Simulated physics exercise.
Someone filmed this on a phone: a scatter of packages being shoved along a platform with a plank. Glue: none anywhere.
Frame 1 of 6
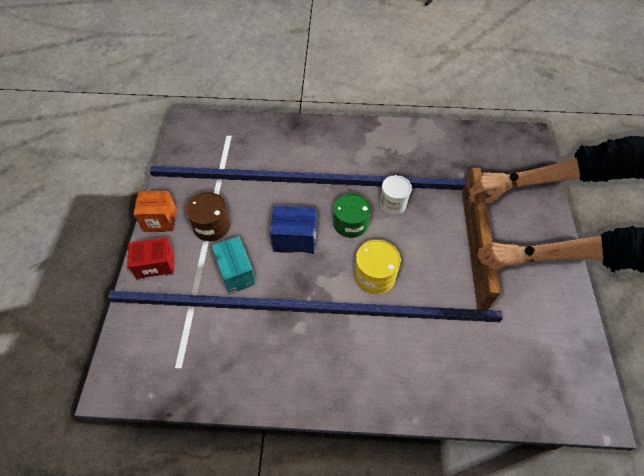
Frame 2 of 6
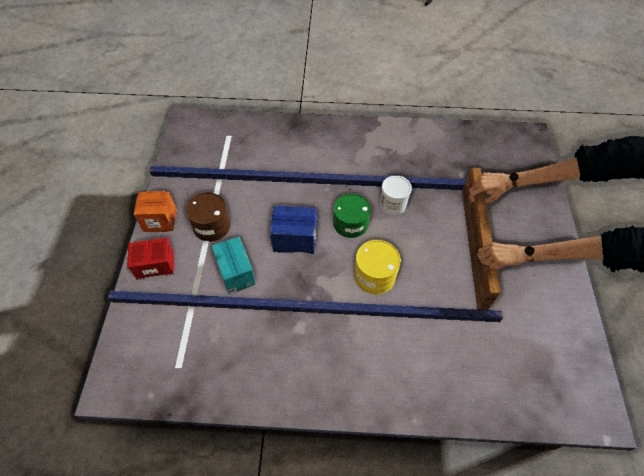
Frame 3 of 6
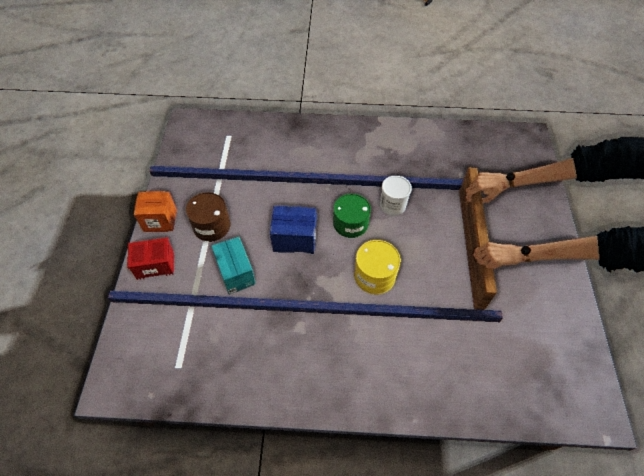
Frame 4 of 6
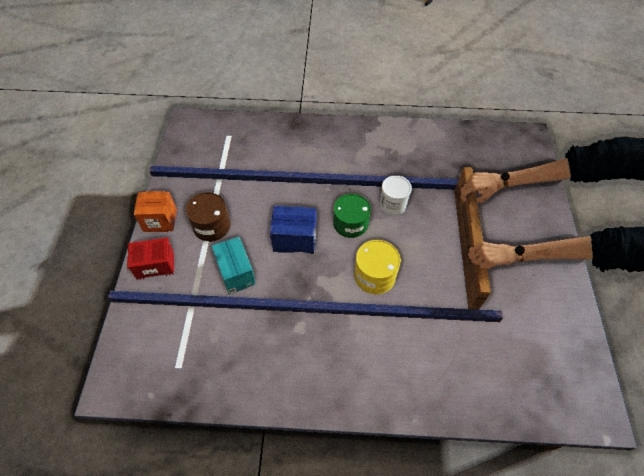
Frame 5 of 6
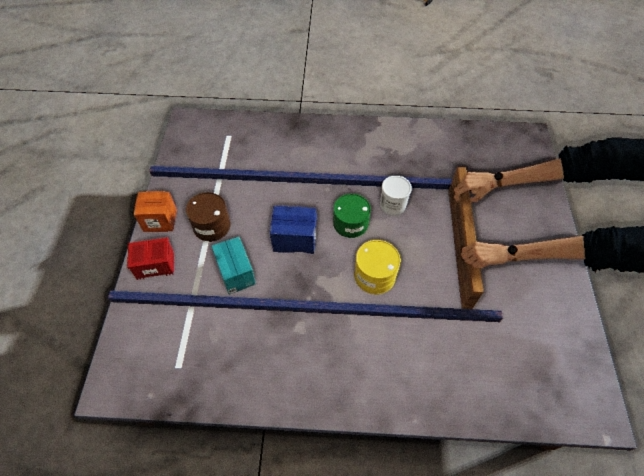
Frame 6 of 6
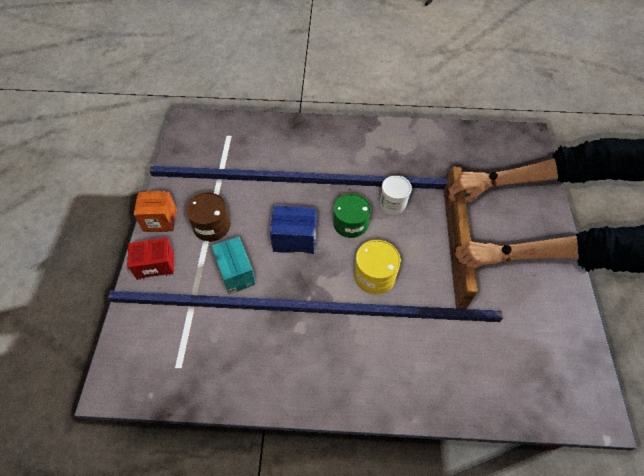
The clip opens on colored boxes and round containers scattered between two blue rails on a platform, with a white line crossing near the left end. Two hands at the right grip a wooden plank and slide it slightly left, while the packages stay still, a gap remaining between them and the plank.
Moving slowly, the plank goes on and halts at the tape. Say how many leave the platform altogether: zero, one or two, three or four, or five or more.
My prediction is one or two fallers.
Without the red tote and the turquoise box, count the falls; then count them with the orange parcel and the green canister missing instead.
First try 1, second try 1.
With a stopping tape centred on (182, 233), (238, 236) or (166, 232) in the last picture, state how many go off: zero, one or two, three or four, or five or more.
Going one by one, the answers are three or four, zero and five or over.
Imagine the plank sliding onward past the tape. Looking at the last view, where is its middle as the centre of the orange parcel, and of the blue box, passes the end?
The middle is at (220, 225) when it's the orange parcel, and at (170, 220) when it's the blue box.
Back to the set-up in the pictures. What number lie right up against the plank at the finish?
The count comes out at 3.
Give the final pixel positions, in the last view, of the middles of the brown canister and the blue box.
(156, 201) and (162, 230), approximately.
A little later, none off yet; orange parcel at rest near (156, 212); red tote at rest near (152, 259); brown canister at rest near (209, 217).
When it is over, the number that fall off is one or two; down, red tote and orange parcel.
